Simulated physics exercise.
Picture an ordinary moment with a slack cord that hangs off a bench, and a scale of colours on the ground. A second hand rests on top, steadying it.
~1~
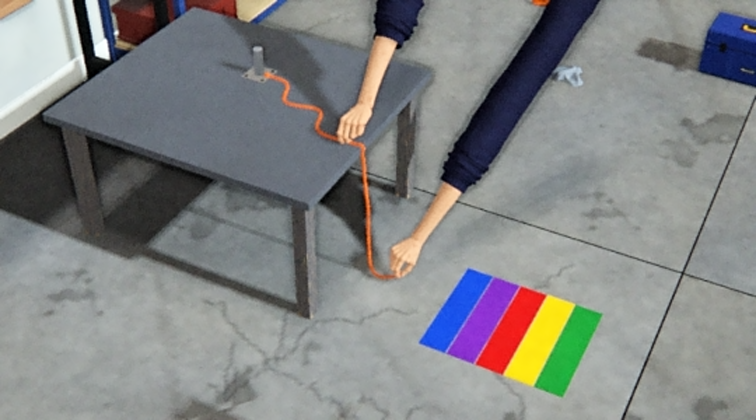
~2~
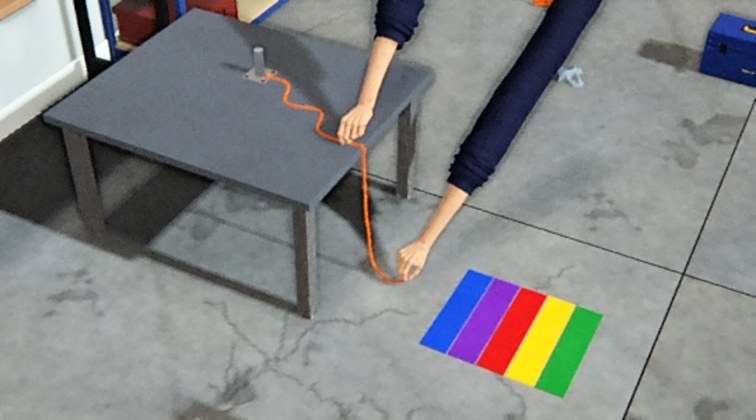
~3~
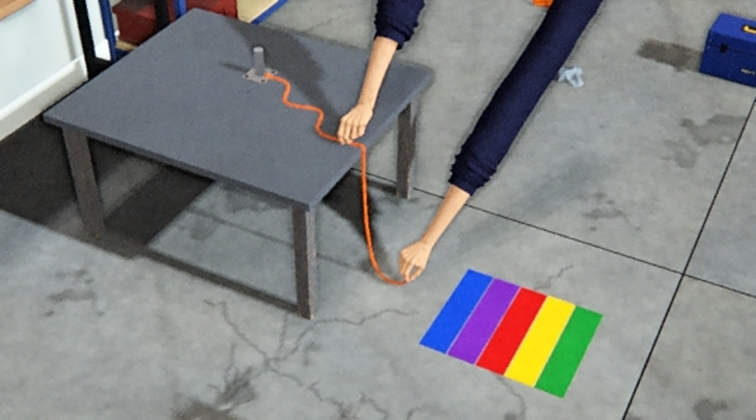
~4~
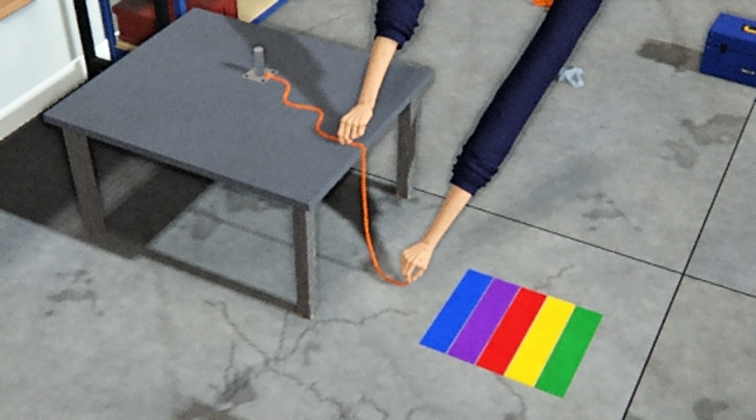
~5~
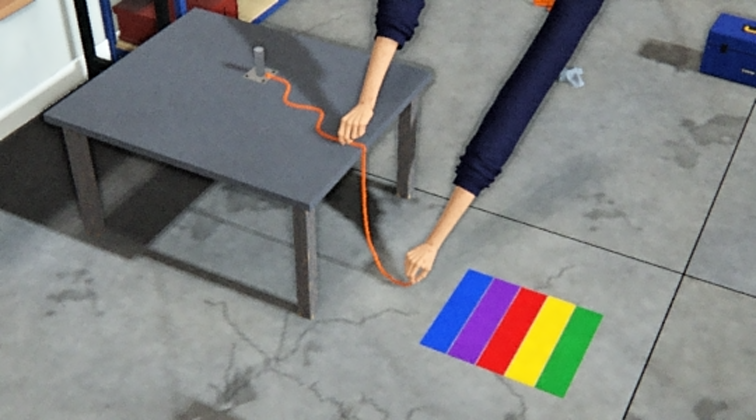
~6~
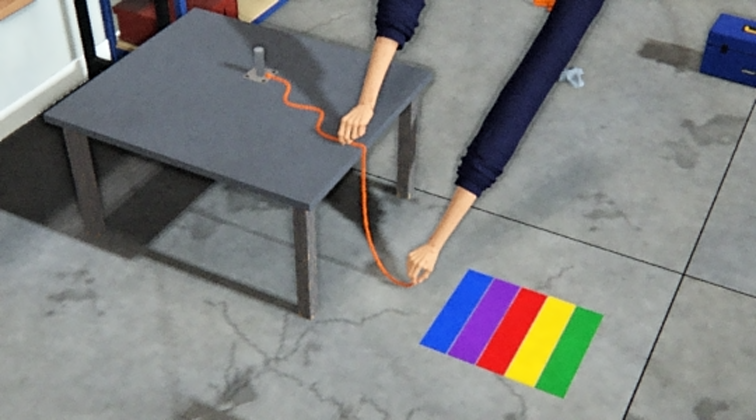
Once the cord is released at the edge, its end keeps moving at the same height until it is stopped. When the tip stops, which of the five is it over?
The red one.
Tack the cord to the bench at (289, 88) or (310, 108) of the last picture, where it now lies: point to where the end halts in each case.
Per try (px): (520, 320), (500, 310).
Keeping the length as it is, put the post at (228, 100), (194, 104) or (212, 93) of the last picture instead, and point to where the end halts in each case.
The first try gives (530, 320), the second (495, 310) and the third (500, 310).
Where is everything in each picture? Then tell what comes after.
End (400, 275); blue (441, 334); purple (469, 344); red (497, 354); yellow (526, 365); green (556, 376), in the first frame.
End (408, 278); cord through (287, 84) (309, 108) (323, 135) (364, 164) (366, 214) (372, 262), in the second frame.
End (409, 279), in the third frame.
End (411, 279); cord through (287, 84) (309, 108) (323, 135) (363, 164) (365, 214) (375, 262), in the fourth frame.
End (415, 281), in the fifth frame.
End (417, 282); cord through (288, 84) (309, 108) (324, 135) (363, 164) (365, 214) (378, 262), in the sixth frame.
Early on, end near (465, 299); over blue.
Midway, end near (500, 311); over purple.
At the end of the slack, end near (522, 319); over red. It halts on the red strip.
